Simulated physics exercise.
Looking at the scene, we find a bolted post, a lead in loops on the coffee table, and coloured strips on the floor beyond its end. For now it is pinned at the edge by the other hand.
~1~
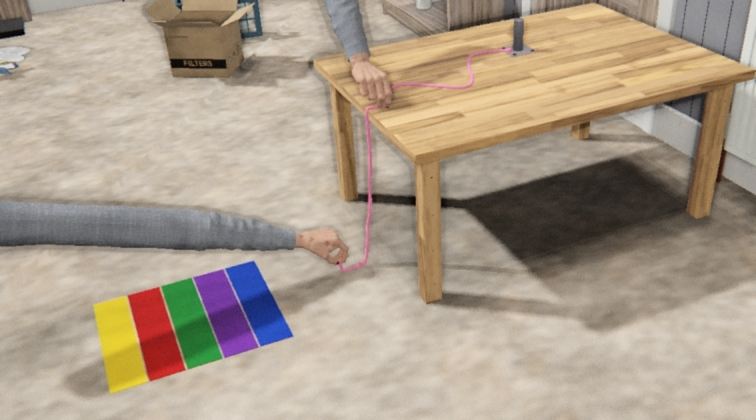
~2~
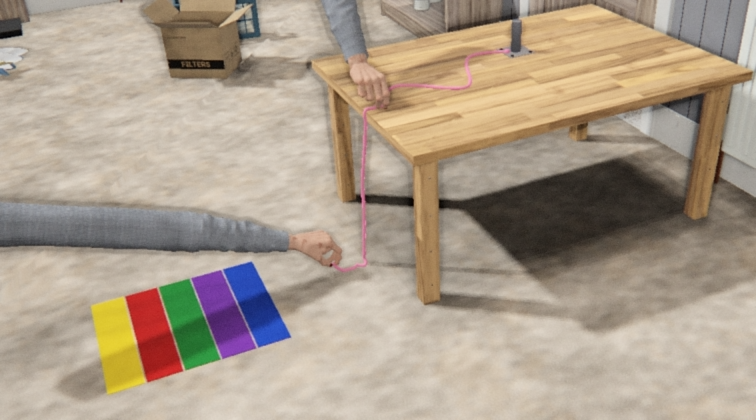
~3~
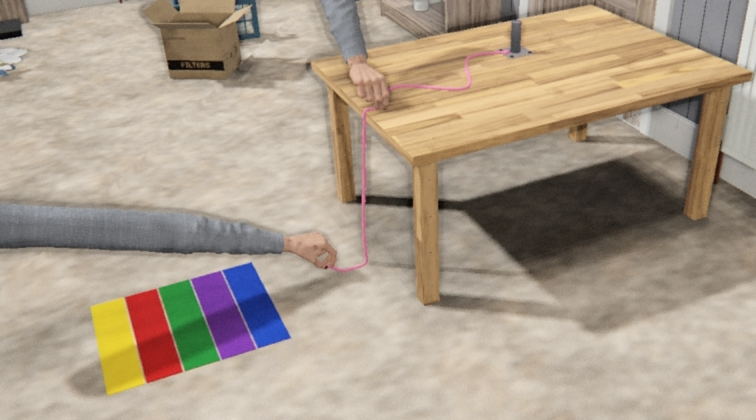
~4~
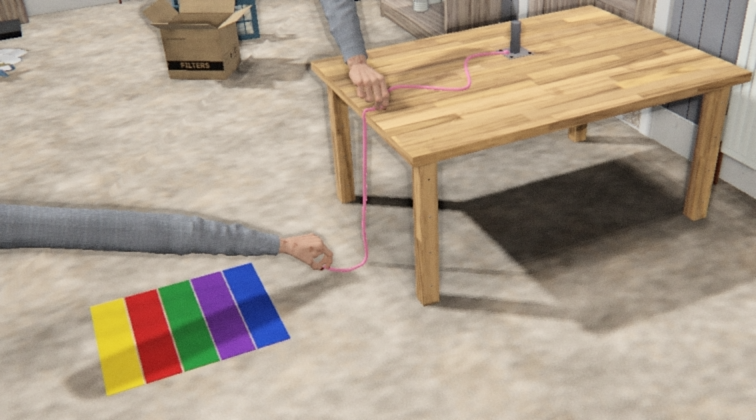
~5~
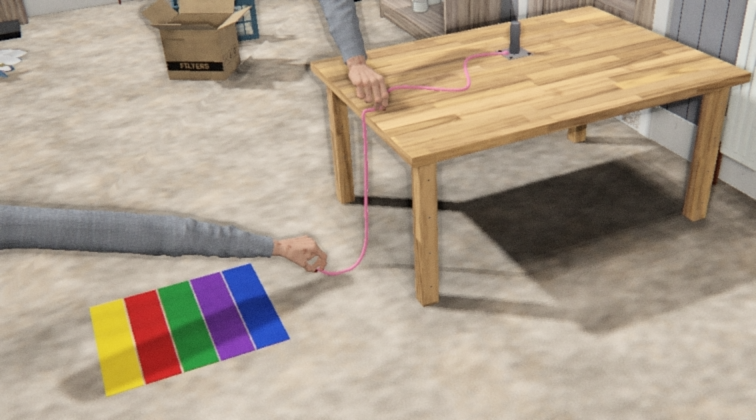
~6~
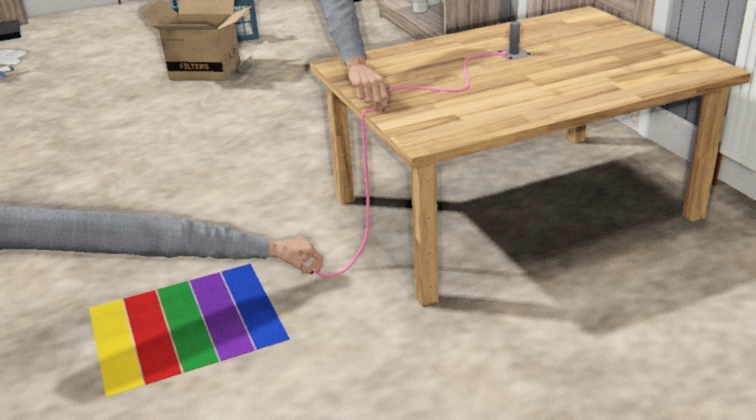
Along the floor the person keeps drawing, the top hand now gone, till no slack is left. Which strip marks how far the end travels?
The red strip.
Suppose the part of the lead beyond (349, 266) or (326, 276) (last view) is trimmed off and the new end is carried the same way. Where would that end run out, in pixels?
It ends up at (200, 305) the first time and at (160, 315) the second.
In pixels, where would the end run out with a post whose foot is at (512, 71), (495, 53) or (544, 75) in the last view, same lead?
(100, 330), (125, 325) and (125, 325), in that order.
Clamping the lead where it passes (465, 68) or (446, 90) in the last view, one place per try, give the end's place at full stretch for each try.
First try close to (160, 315), second close to (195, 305).
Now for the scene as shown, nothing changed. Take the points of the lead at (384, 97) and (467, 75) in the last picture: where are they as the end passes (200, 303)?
To (356, 135) and (442, 77).
Soon after, end near (200, 303); over purple.
Then, end near (163, 314); over red.
At full stretch, end near (142, 320); over red. It gets as far as the red strip.
